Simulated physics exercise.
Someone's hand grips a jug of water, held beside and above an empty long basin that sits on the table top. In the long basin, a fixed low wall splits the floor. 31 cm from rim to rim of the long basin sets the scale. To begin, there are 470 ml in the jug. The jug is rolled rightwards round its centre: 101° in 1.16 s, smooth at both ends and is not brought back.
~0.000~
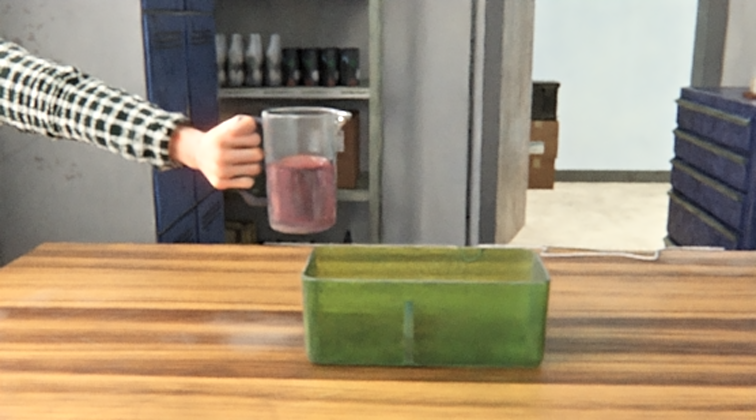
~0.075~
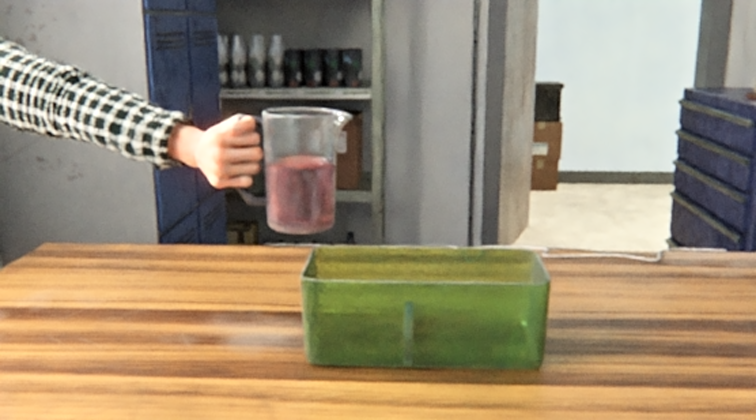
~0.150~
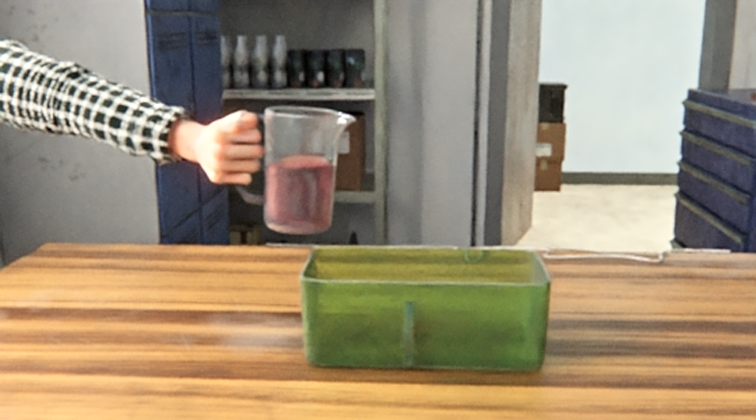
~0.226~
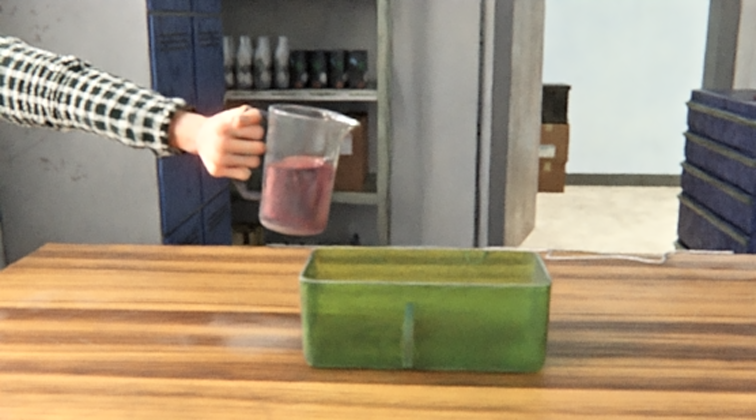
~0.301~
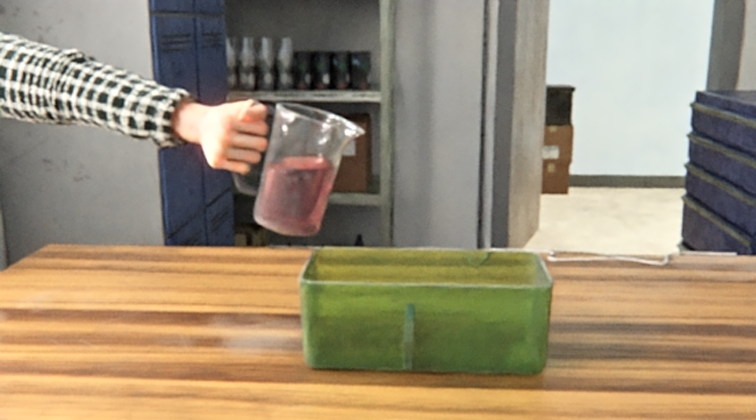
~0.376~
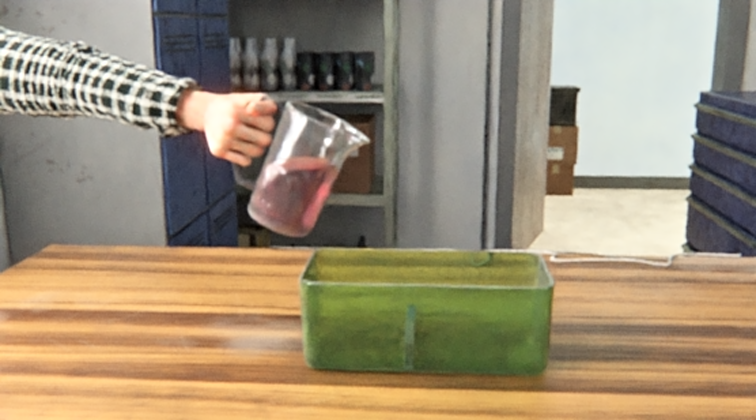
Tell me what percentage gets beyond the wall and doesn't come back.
Around 48 % gets beyond the wall and stays.
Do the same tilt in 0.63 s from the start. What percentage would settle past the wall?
Result under that change: Approx. 45 %.
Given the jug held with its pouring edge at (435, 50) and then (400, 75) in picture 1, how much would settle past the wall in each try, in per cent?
Try 1: 75 %; try 2: 90 %.
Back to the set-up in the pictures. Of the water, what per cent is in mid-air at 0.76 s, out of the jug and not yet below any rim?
Some 4 per cent, I reckon.
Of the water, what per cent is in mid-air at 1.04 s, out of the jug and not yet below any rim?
Near 18 in a hundred.
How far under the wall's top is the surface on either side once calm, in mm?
I'd say some 22 mm on the left and some 26 mm on the right.
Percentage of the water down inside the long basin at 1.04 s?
34 %, more or less.
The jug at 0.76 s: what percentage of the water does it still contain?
Near 96 in a hundred.
After 0.76 s the tilt is 74° and 96 per cent is still to pour, 0 is left of the wall and 0 right of it.
After 1.04 s the tilt is 99° and 47 per cent is still to pour, 16 is left of the wall and 19 right of it.
After 1.34 s the tilt is 101° and 9 per cent is still to pour, 40 is left of the wall and 47 right of it.
After 1.66 s the tilt is 101° and 1 per cent is still to pour, 51 is left of the wall and 48 right of it.
In the end 51 per cent lies left of the wall, 48 right of it and 1 outside.
